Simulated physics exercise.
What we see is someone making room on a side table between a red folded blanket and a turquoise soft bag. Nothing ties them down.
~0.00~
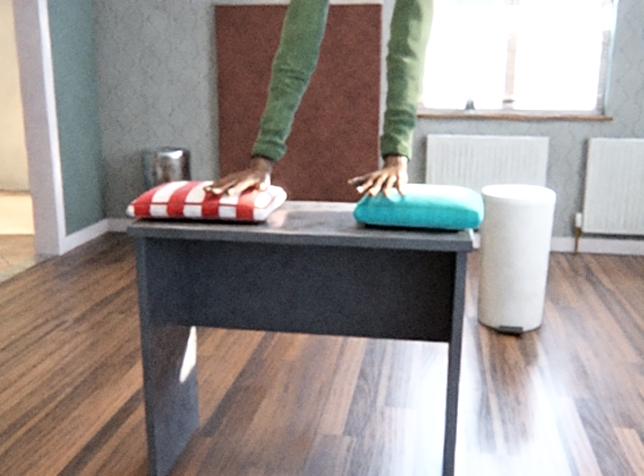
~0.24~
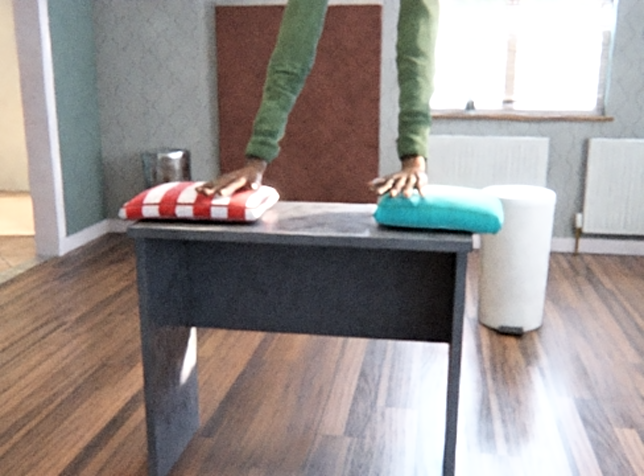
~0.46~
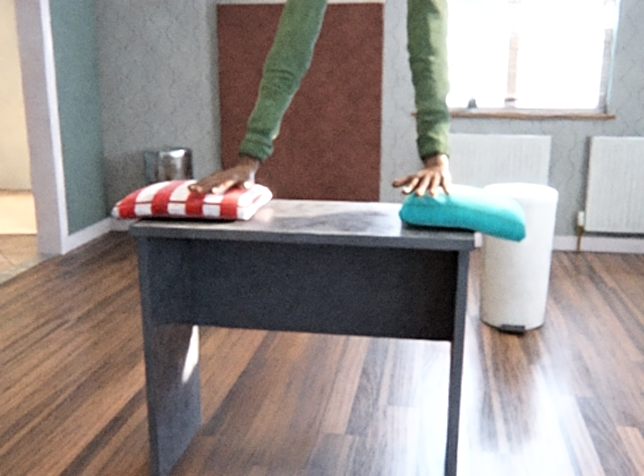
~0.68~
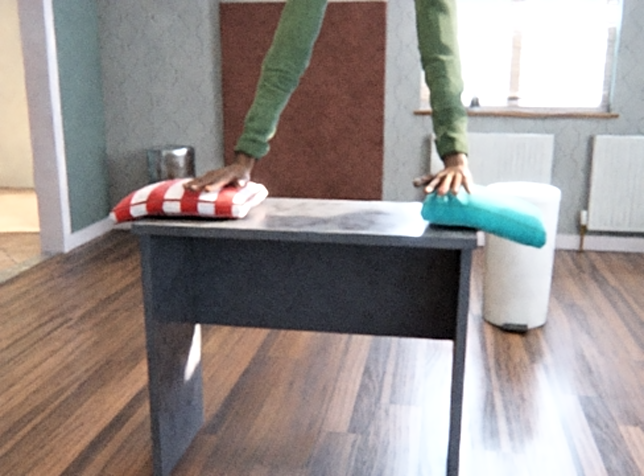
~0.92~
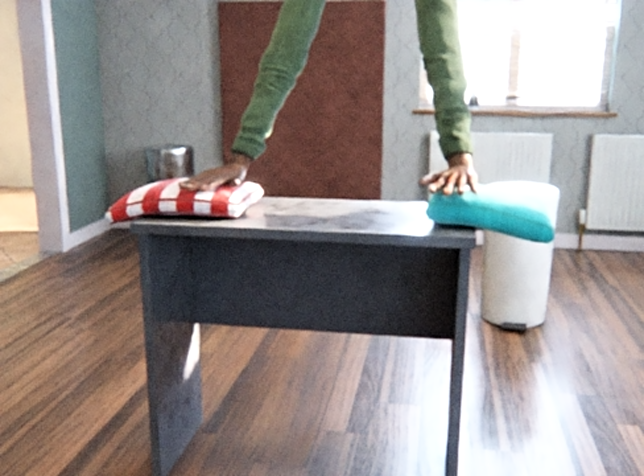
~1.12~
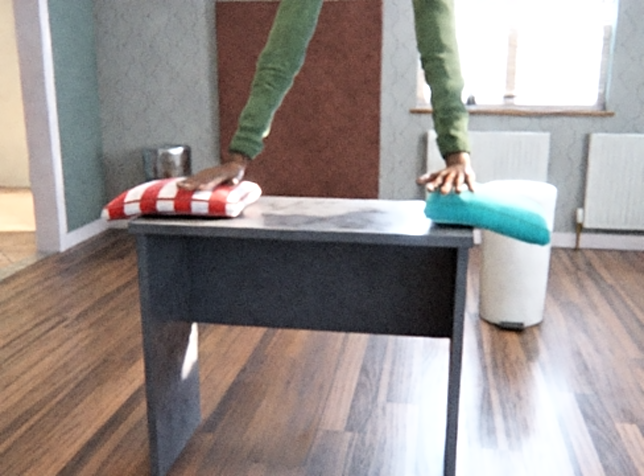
The footage shows two hands in green sleeves on a red-and-white checked folded item and a turquoise soft item, sliding them apart toward opposite ends of a dark table until both overhang its edges, then resting on them.
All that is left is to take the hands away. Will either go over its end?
As it turns out, the red folded blanket stays up there; the turquoise soft bag tips over and falls.
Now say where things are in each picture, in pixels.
Folded blanket tip (140, 207); soft bag tip (478, 216), in the first frame.
Folded blanket tip (133, 209); soft bag tip (498, 221), in the second frame.
Folded blanket tip (126, 208); soft bag tip (522, 230), in the third frame.
Folded blanket tip (123, 212); soft bag tip (541, 237), in the fourth frame.
Folded blanket tip (119, 212); soft bag tip (549, 232), in the fifth frame.
Folded blanket tip (116, 209), about a third past the edge; soft bag tip (545, 234), well over half past the edge, in the sixth frame.
After 1.38 s, folded blanket as it was left; soft bag tipping outwards near (493, 232).
After 1.62 s, folded blanket as it was left; soft bag falling near (492, 384).
After 1.86 s, folded blanket as it was left; soft bag on the floor near (449, 453).
In the end, folded blanket as it was left; soft bag on the floor near (432, 460). The red folded blanket remains on top and the turquoise soft bag goes down.
